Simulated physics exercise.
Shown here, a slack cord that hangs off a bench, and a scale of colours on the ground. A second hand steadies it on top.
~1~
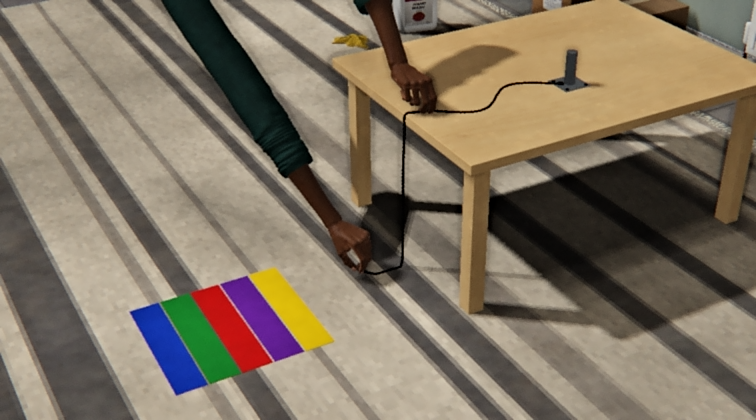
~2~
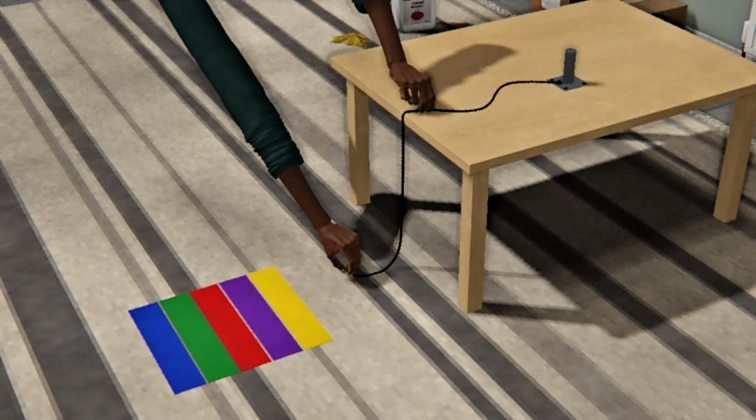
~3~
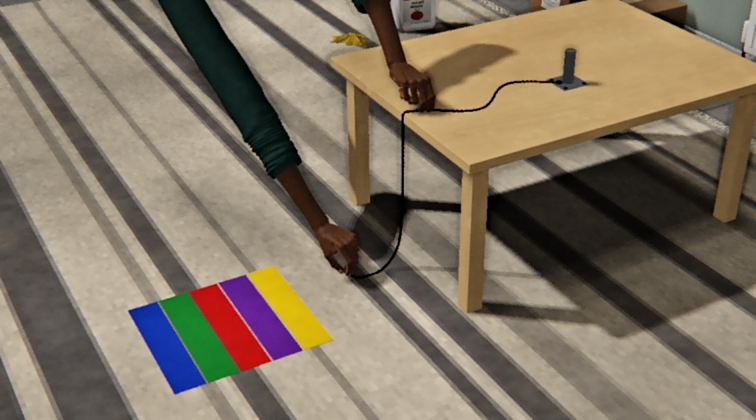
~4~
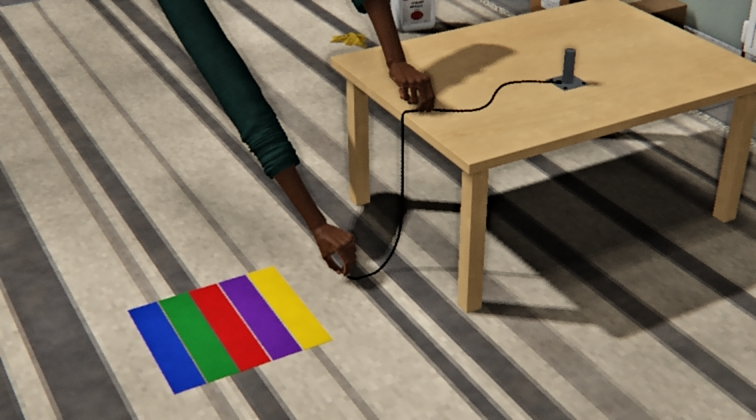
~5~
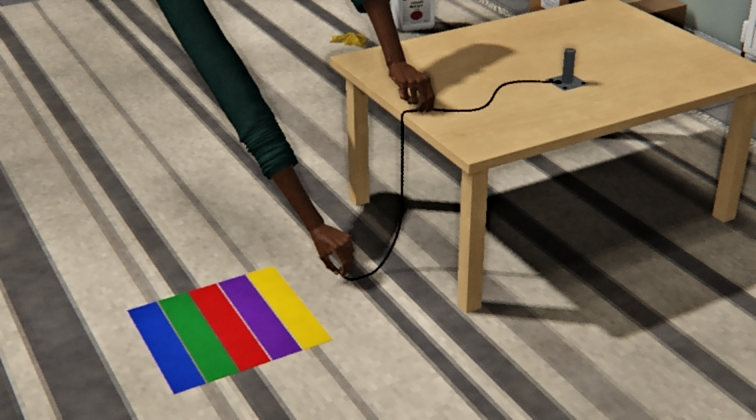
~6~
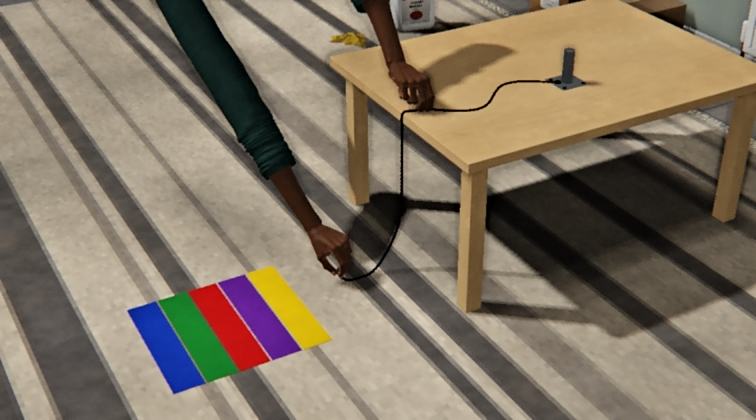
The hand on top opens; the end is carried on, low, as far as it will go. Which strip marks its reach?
The end stops over the red strip.
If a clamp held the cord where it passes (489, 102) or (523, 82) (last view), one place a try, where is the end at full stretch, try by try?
About (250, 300) and (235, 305).
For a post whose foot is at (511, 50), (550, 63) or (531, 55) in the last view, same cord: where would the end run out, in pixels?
About (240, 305), (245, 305) and (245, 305).
Soon after, end near (291, 289); over yellow.
Then, end near (250, 301); over purple.
At full stretch, end near (226, 309); over red. It gets as far as the red strip.
